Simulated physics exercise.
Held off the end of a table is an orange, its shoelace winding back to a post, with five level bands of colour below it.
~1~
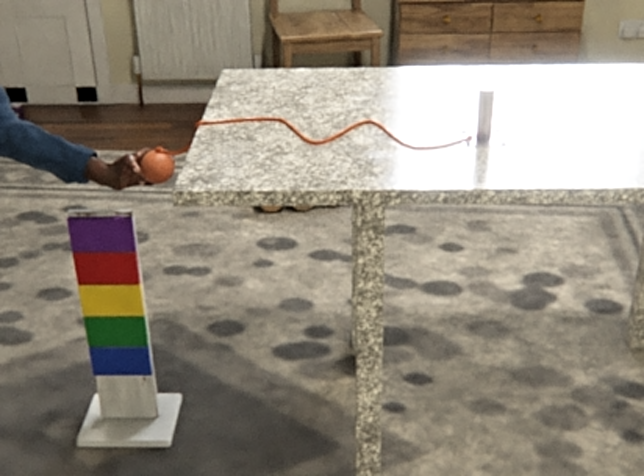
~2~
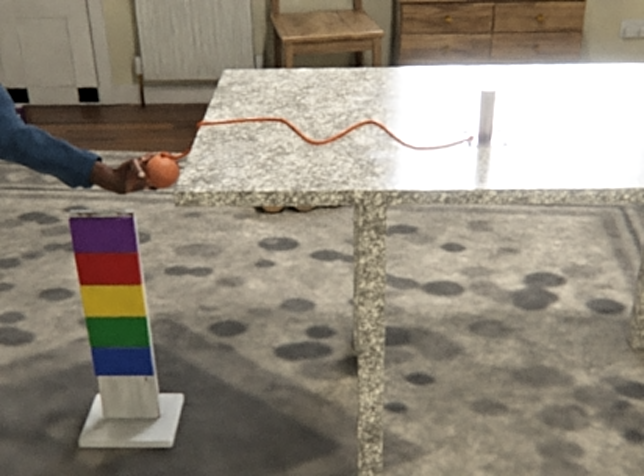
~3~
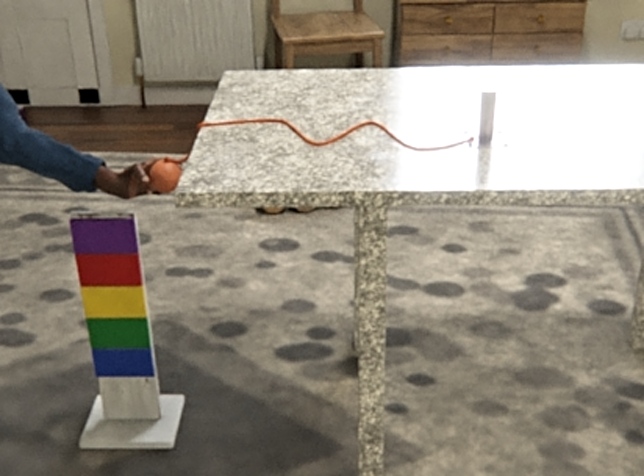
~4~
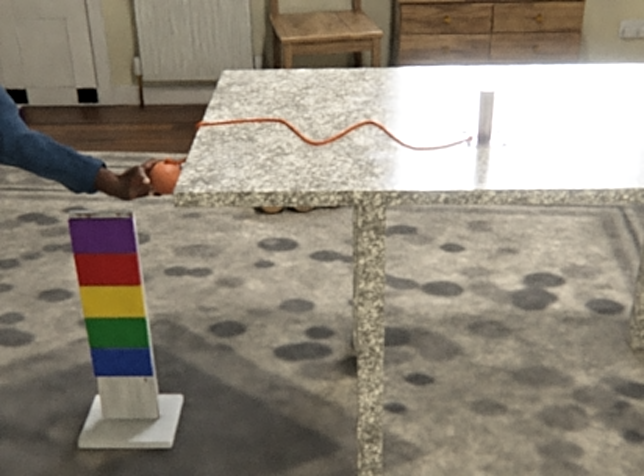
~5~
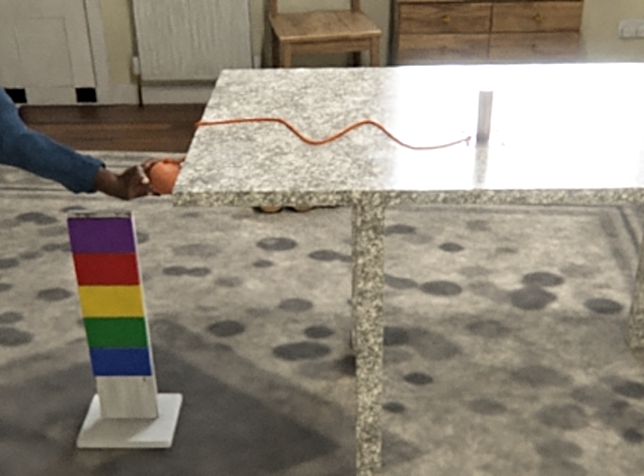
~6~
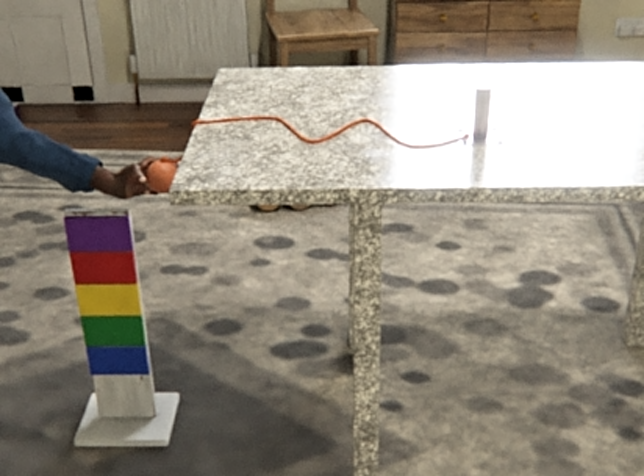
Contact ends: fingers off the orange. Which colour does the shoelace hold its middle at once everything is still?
The shoelace holds its middle at yellow.
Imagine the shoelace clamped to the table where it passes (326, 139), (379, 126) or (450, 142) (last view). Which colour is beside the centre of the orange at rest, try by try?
Each in turn comes out as purple, red, yellow.
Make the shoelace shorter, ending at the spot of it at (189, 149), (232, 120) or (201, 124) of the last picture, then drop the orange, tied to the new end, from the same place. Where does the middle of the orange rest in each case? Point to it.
In turn, (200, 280) for the first, (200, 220) for the second and (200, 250) for the third.
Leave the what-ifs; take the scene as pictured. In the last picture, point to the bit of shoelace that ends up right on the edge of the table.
You'd find it at roughly (292, 129).
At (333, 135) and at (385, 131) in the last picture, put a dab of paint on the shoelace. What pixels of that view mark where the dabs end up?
They end up at (260, 129) and (353, 132).
Soon after, orange near (177, 281); level with red.
Then, orange near (229, 291); level with yellow.
Further on, orange near (198, 301); level with yellow.
At rest, orange near (208, 302); level with yellow. The yellow one.
